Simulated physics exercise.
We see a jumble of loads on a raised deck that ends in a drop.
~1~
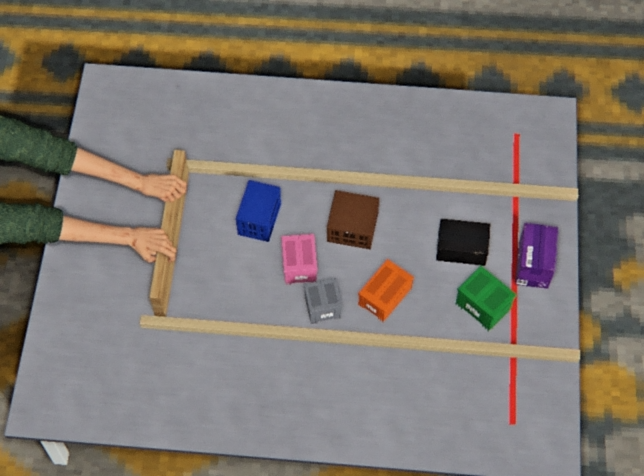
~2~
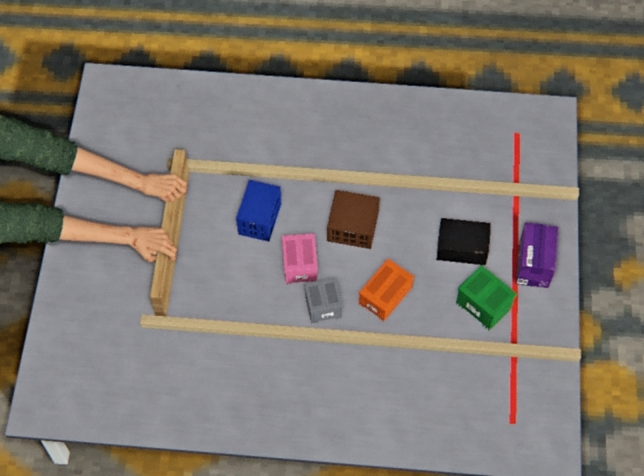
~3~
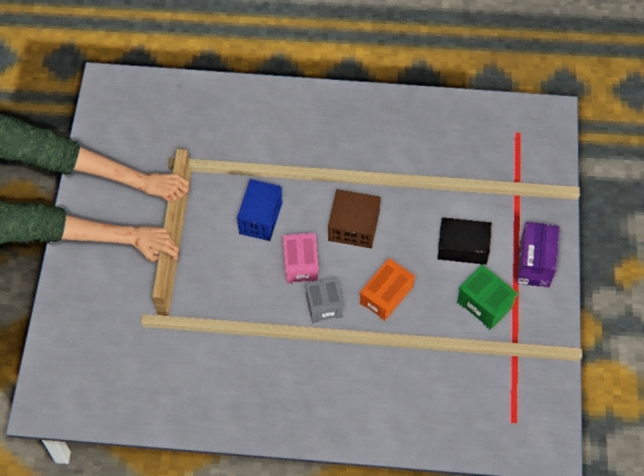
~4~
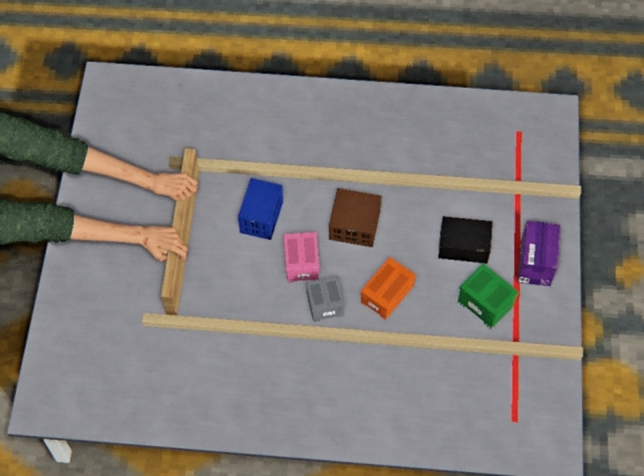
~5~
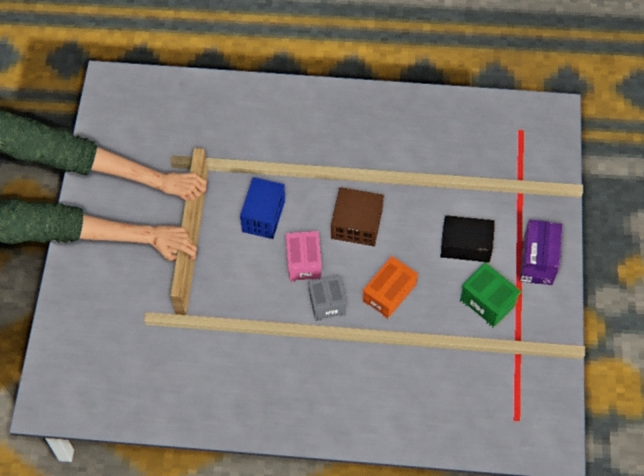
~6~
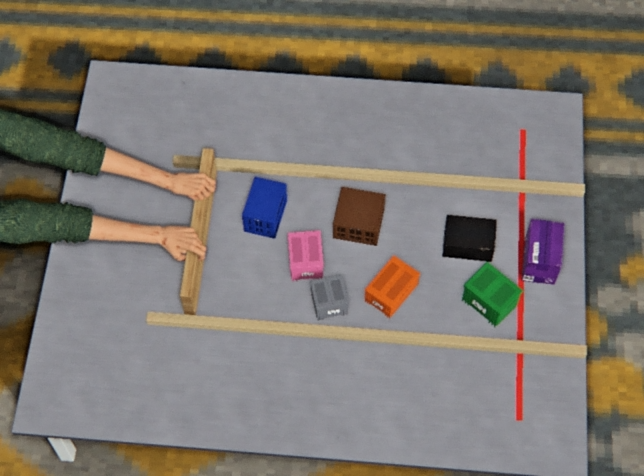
Two hands held a wooden plank at the left of a grey table, then slid it a short way right between two rails, while the colourful crates ahead of it stayed put, untouched.
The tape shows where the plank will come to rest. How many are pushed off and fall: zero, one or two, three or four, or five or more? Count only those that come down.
As it turns out, the number that fall off is three or four.
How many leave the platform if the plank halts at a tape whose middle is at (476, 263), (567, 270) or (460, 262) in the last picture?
Down on the ground: 1, 5 and 1.
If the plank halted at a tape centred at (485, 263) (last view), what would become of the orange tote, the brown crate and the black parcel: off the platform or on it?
The orange tote survives, the brown crate does not fall, the black parcel tumbles off.
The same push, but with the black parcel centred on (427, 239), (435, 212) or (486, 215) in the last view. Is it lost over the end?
In turn it is lost; goes over; is lost.
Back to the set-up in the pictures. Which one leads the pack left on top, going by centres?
The brown crate ends nearest.
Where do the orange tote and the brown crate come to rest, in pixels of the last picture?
About (572, 294), and the other about (579, 231).
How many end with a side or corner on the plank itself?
It touches 3.
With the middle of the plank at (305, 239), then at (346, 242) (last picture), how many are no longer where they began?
3 and 5.
Soon after, none off yet; purple parcel at rest near (543, 252); green tote at rest near (492, 295); black parcel at rest near (469, 238).
After that, none off yet; purple parcel displaced a little near (560, 255); green tote displaced a little near (505, 297); black parcel displaced about its own width near (517, 243).
In the end, the number that fall off is three or four; gone, black parcel, green tote and purple parcel.
